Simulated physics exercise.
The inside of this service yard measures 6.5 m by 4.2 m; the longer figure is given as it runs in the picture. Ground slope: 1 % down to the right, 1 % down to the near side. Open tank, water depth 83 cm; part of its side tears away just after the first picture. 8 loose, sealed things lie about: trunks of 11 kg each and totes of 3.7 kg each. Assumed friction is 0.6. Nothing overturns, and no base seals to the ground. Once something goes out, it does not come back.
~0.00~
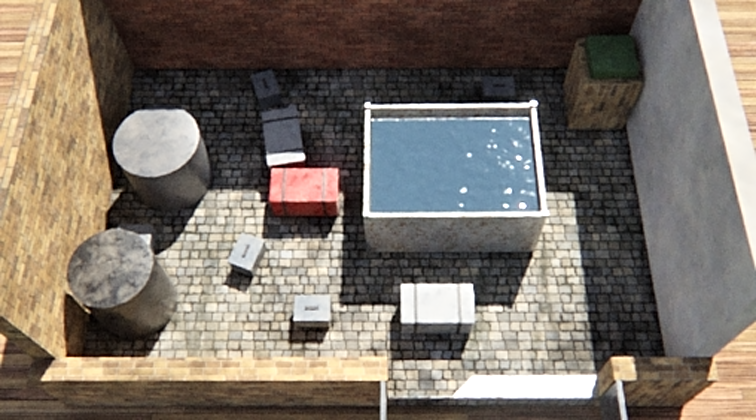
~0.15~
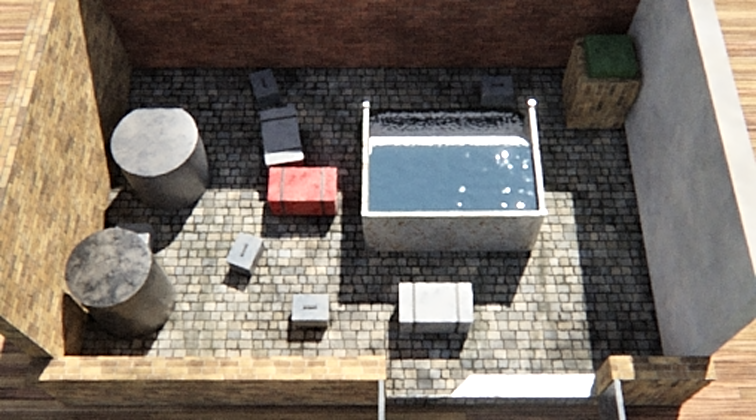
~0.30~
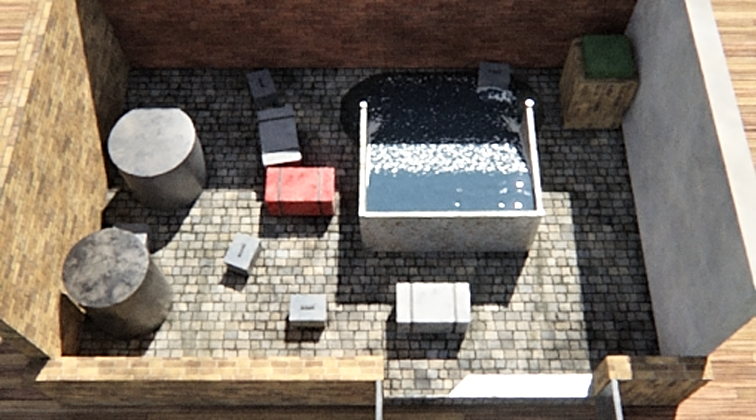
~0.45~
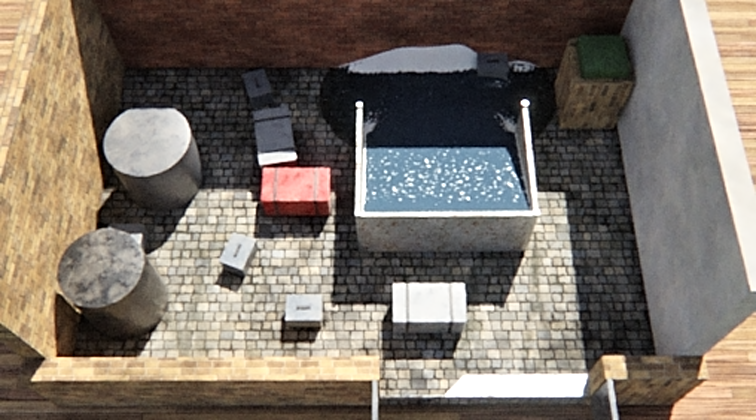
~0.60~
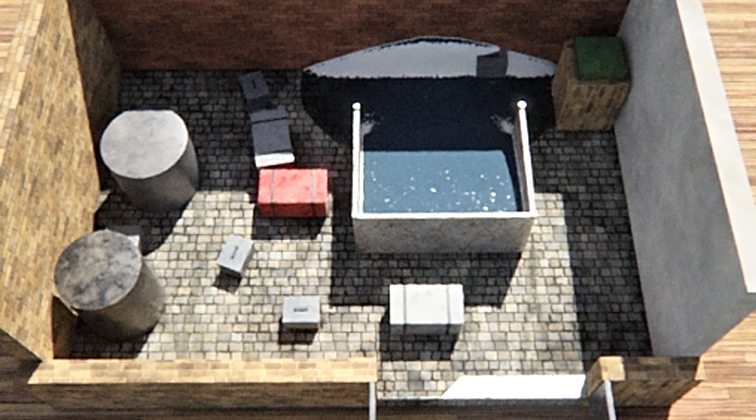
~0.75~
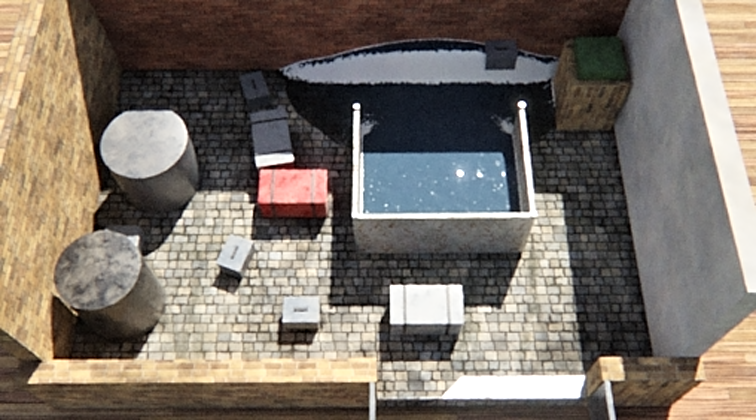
A large open tank in a walled yard lost its far side, and water poured out and pooled along the back brick wall, nudging one small box toward it while the red trunk stayed put.
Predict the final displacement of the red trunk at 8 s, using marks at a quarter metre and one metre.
It will be left a long way off.
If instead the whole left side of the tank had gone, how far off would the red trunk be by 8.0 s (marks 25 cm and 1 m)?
The red trunk is swept away.
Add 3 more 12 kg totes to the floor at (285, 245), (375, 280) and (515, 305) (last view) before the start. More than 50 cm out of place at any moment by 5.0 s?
Lab note - in order: Below threshold / below threshold / below threshold.
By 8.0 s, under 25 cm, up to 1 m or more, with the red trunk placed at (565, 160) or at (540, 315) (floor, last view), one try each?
I'd say it lands far off on the first try and it lands far off on the second.
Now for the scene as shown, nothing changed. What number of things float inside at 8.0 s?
Just then, the number is 8.
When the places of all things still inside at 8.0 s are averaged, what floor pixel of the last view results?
Roughly at (367, 245).
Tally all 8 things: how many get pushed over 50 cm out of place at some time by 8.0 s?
I get 7.
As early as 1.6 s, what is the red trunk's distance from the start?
Shift: About 0 cm.
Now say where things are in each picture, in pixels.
In the first frame, the red trunk at (304, 185) rests on the ground; 2.6 m2 under water; 0 of 8 have shifted.
In the second frame, the red trunk at (302, 184) rests on the ground; 3.8 m2 under water; 0 of 8 have shifted.
In the third frame, the red trunk at (299, 184) rests on the ground; 5.2 m2 under water; 1 of 8 have shifted.
In the fourth frame, the red trunk at (295, 184), on the bottom; 6.2 m2 under water; 1 of 8 have shifted.
In the fifth frame, the red trunk at (293, 186) rests on the ground; 6.5 m2 under water; 1 of 8 have shifted.
In the sixth frame, the red trunk at (292, 186) rests on the ground; water covers 6.8 m2; 1 of 8 have shifted.
After 1.6 s the red trunk is near (293, 186), 0.0 m from its start, aground; 0 of 8 are out; 1 afloat.
After 3.6 s the red trunk is near (298, 212), 0.4 m from its start, aground; 0 of 8 are out; 4 afloat.
After 5.6 s the red trunk is near (315, 225), 0.6 m from its start, aground; 0 of 8 are out; 6 afloat.
After 8.0 s the red trunk is near (342, 290), 1.5 m from its start, afloat; 0 of 8 are out; 8 afloat.
